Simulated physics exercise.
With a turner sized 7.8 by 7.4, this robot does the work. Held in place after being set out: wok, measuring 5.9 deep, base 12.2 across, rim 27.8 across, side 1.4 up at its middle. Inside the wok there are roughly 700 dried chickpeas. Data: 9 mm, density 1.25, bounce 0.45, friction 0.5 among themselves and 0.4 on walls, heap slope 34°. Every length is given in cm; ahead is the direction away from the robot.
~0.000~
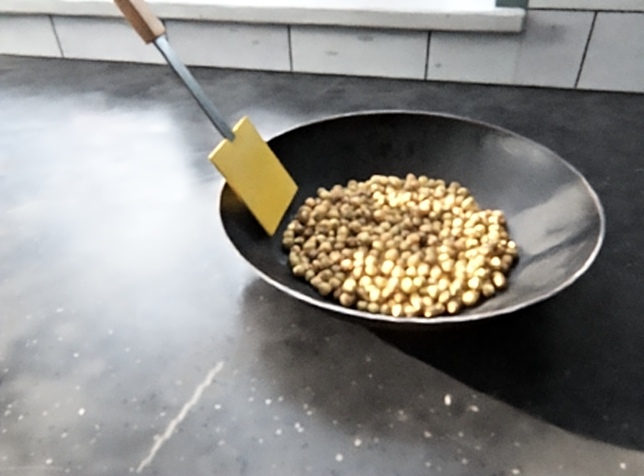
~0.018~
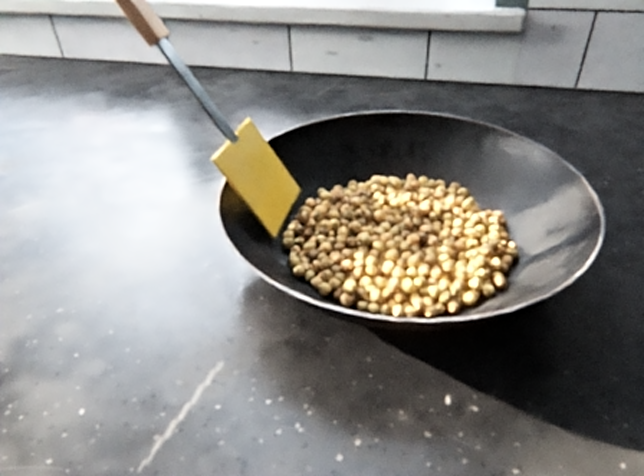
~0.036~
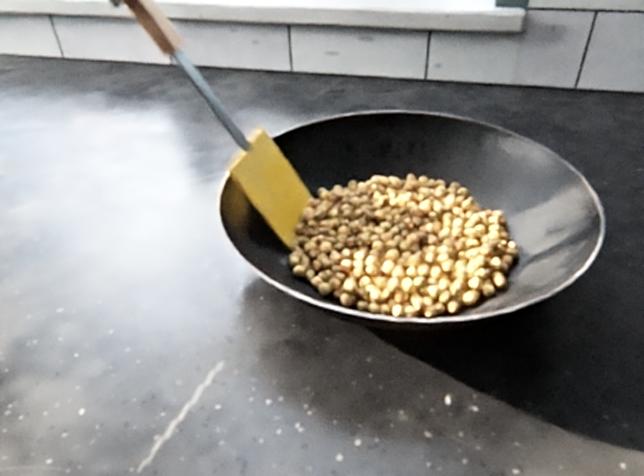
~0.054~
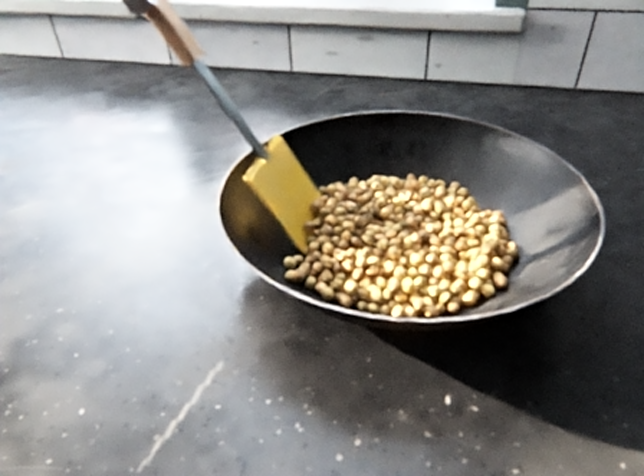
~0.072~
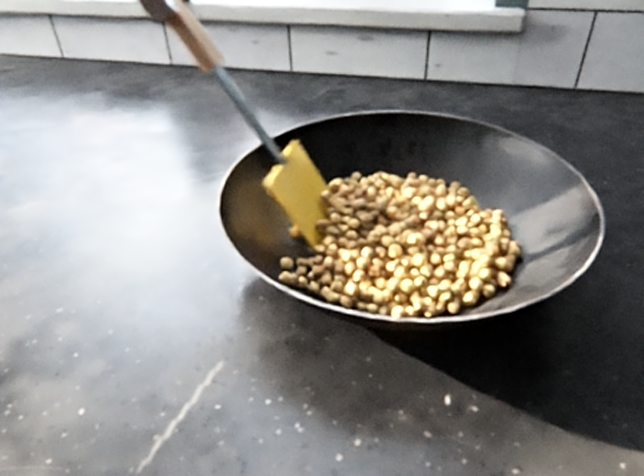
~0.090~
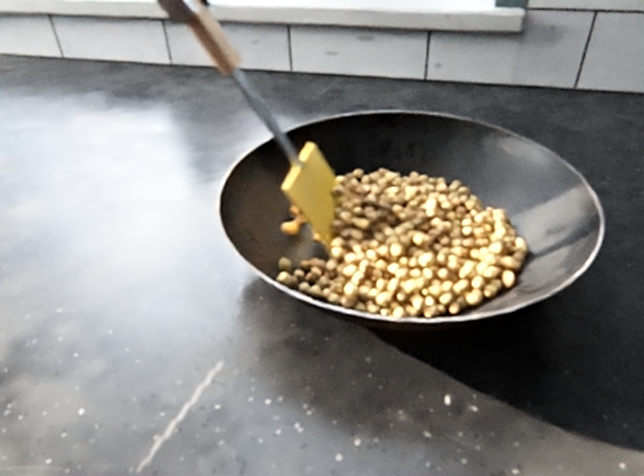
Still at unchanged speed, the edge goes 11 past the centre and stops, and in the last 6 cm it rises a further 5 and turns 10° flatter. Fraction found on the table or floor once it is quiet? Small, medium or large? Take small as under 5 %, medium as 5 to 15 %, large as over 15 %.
Large, so over 15 %.
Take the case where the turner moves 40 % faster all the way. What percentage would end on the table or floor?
Then roughly 25 percent.
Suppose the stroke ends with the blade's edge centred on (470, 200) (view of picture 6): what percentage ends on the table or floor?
0 %.
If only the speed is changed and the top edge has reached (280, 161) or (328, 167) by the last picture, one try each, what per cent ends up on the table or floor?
Respectively, around 15 and 25 per cent.
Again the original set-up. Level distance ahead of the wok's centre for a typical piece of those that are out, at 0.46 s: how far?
Distance ahead of centre: Approx. 26 cm.
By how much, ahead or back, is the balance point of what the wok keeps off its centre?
I'd put it at roughly 3.5 cm toward the front.
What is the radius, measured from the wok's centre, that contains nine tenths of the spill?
It comes to about 60 cm.
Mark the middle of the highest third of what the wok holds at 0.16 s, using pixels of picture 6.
At about (440, 226).
After 0.16 s, sloping 58°, highest piece 9 above the table; 695 in the wok, 1 on the blade or in flight.
After 0.22 s, sloping 55°, highest piece 11 above the table; 694 in the wok, 2 on the blade or in flight.
After 0.46 s, sloping 48°, highest piece 14 above the table; 554 in the wok, 66 on the table or floor, 76 on the blade or in flight.
After 1.51 s, sloping 48°, highest piece 5 above the table; 554 in the wok, 142 on the table or floor.
In the end, 554 in the wok, 142 on the table or floor. That is 20 % on the table or floor.
